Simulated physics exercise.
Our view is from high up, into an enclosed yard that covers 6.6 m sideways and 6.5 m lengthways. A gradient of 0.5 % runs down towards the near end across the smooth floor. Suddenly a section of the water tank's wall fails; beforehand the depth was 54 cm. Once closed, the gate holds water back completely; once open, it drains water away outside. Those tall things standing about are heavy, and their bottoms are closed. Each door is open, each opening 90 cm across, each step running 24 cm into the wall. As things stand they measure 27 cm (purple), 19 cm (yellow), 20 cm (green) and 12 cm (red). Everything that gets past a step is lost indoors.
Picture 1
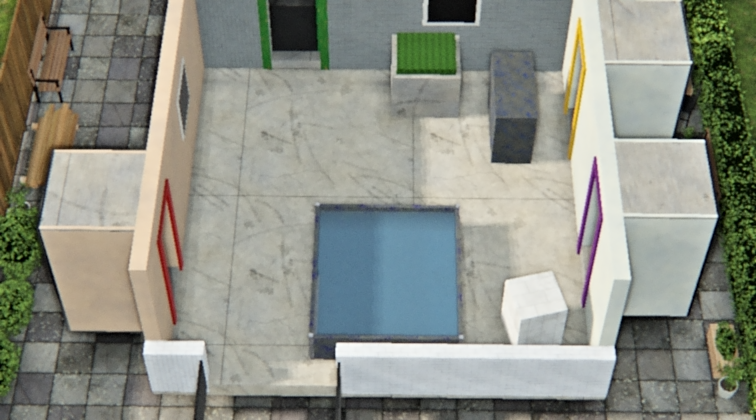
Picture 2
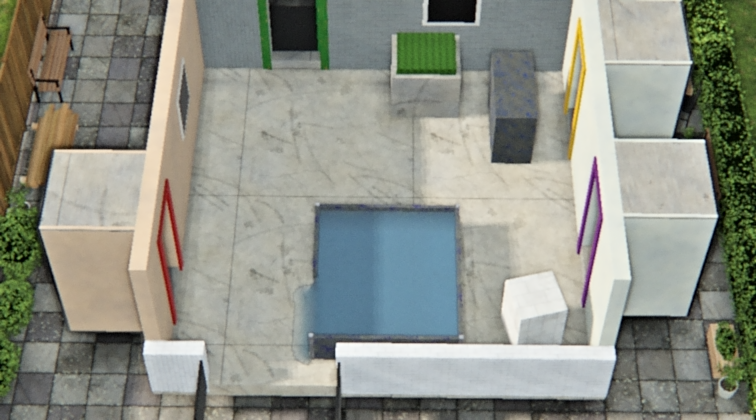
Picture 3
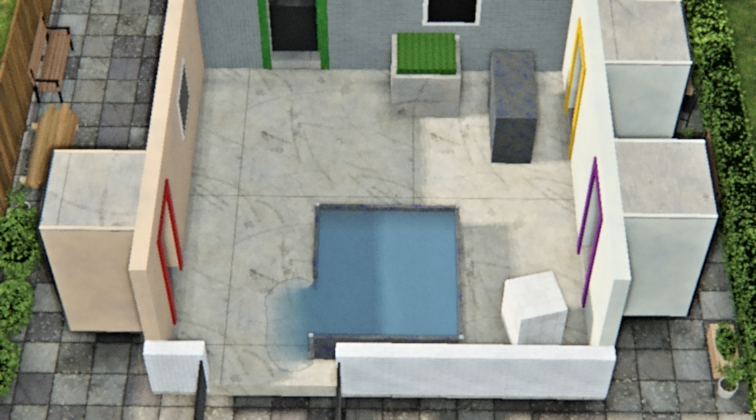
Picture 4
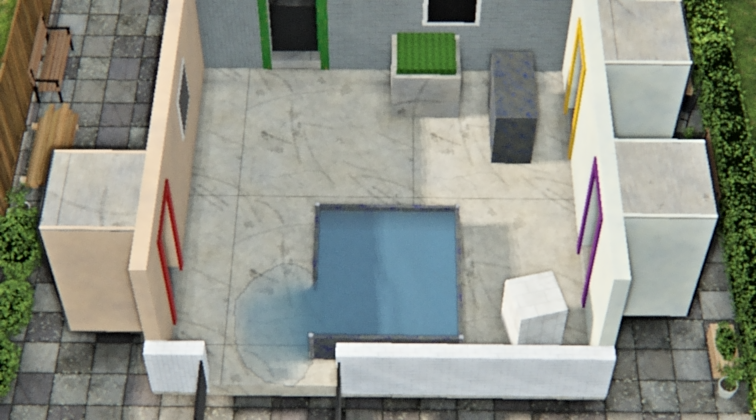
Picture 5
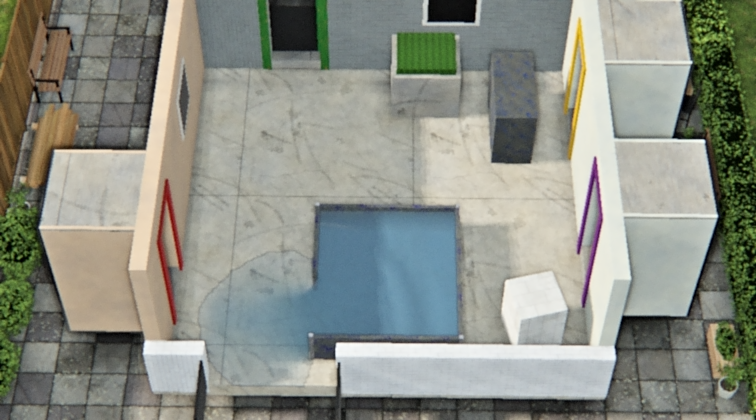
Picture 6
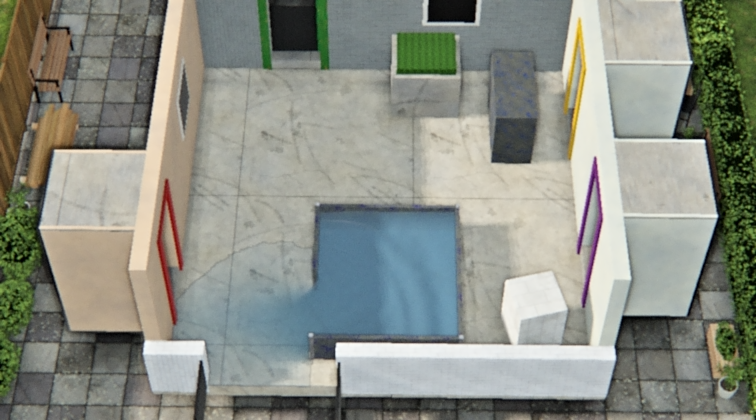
Water escaping through the left side of a square blue tank and fanning out leftward across the pale floor of a walled yard.
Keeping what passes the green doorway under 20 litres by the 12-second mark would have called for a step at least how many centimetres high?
It would have called for about 7.5 cm.
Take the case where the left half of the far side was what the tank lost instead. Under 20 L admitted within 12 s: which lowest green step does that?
Close to 16 cm at the least.
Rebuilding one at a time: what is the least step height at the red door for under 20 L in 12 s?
Red would need about 25 cm on its own.
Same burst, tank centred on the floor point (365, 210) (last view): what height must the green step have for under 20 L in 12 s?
I'd put it at close to 8.0 cm.
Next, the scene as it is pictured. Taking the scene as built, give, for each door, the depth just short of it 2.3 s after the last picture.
Lab note, cm: Purple 0; yellow 0; green 0; red 27.
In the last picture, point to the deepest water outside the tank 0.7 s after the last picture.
Around pixel (169, 370).
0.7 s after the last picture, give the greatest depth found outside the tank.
43 cm.
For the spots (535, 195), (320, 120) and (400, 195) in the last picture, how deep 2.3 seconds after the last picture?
In that order: 0, 0 and 0 cm.
Then, 0.7 s after the last picture water covers 15 % of the floor, deepest (43 cm) near (169, 370); it has not reached the green door.
Then, 2.3 s after the last picture water covers 25 % of the floor, deepest (30 cm) near (180, 370); it has not reached the green door.
Then, 11.3 s after the last picture water covers 85 % of the floor, deepest (8 cm) near (169, 370); 6 cm at the green door, 0 litres in over its 20 cm step.
At the green door as built, the water peaked near 12 cm, 3.9 s after the last picture.
With a step of 6 cm, 39 litres would have come in within the 12 s; with 9.5 cm, 4 litres. So under 20 litres takes about 7.5 cm.
